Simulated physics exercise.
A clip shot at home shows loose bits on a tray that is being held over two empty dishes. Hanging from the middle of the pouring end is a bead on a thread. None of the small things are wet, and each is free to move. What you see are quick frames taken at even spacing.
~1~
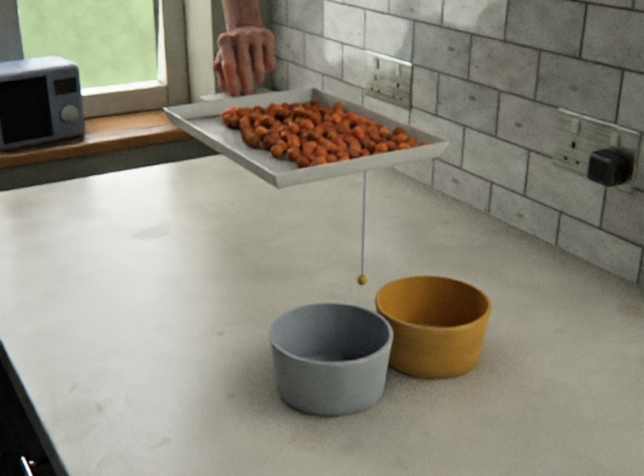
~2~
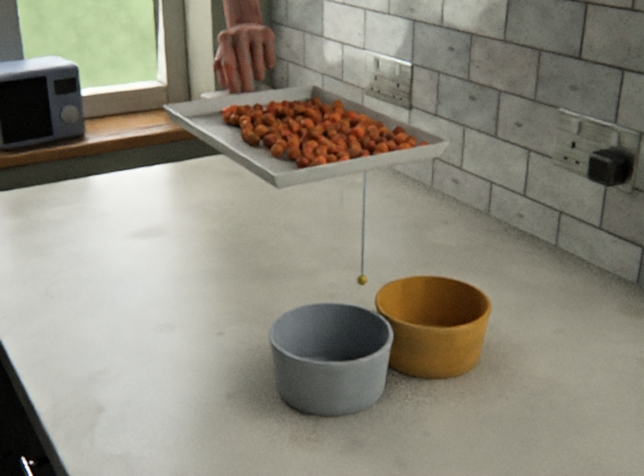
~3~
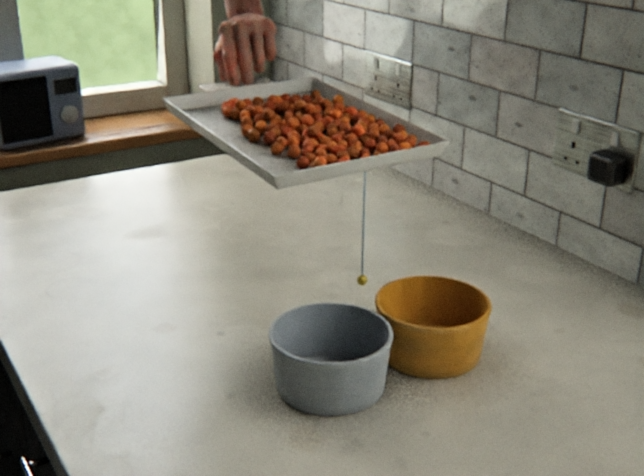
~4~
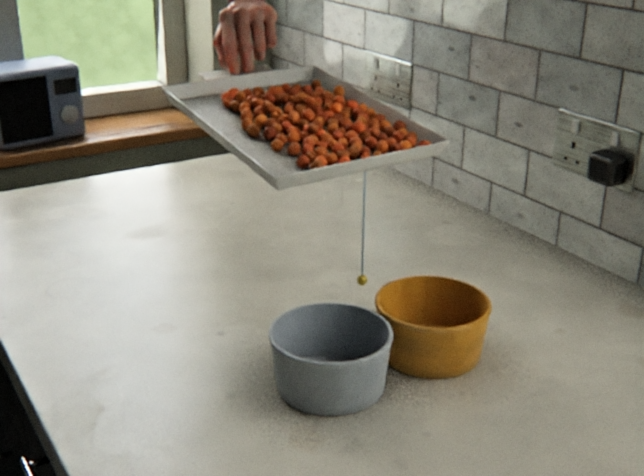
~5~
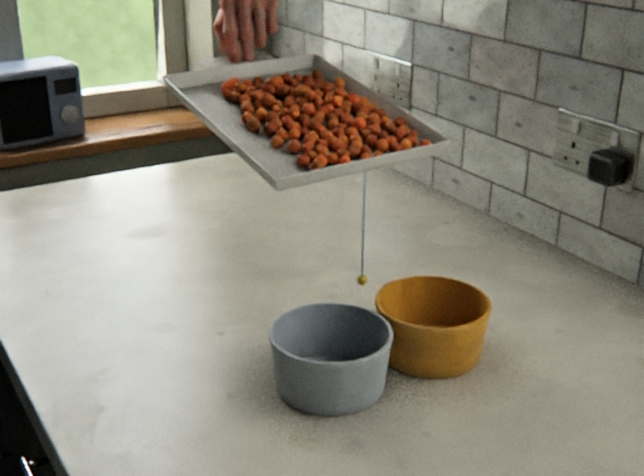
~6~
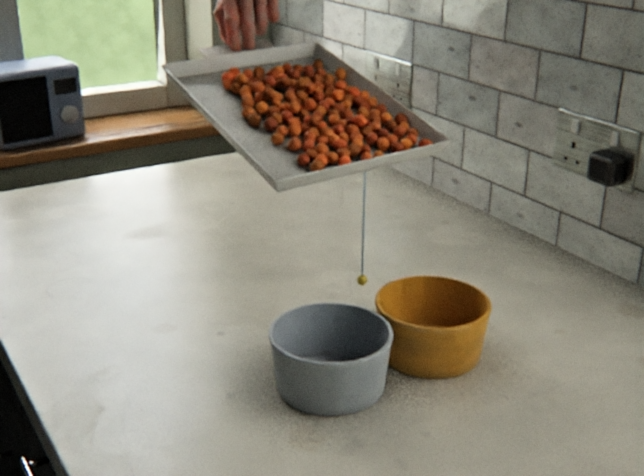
A tray of reddish-brown coated peanuts, held by a hand at its far end, gradually tilted as that end rose above a gray bowl and a yellow one, while the bead hung still.
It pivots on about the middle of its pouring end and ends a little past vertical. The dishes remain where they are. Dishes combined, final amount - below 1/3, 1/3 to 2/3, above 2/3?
Above 2/3.
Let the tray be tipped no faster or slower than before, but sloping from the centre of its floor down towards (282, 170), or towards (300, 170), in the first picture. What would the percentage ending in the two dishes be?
First case about 50 percent; second case about 60 percent.
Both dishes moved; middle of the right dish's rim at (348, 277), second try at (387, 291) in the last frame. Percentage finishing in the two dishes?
0 % and 40 %.
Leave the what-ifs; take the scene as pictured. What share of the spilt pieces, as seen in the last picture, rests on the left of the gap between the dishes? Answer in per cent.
I'd say some 30 in a hundred.
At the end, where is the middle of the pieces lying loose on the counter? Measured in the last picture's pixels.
Near (439, 439).
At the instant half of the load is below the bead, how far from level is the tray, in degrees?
The angle is around 100°.
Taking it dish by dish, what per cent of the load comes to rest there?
Left dish near 60 in a hundred; right dish near 20.
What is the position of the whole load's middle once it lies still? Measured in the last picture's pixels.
Close to (352, 375) in the last picture.
Soon, tray tipped steeply; nearly all on the tray; a stray few in the left dish; a stray few outside both; a stray few in the air.
A while on, tray tipped right over; about a quarter on the tray; about a quarter in the left dish; a small part in the right dish; a small part outside both; about a third in the air.
Towards the end, tray tipped past a quarter turn; about half in the left dish; about a quarter in the right dish; about a quarter outside both.
Finally, tray tipped past a quarter turn; about half in the left dish; about a quarter in the right dish; about a quarter outside both.
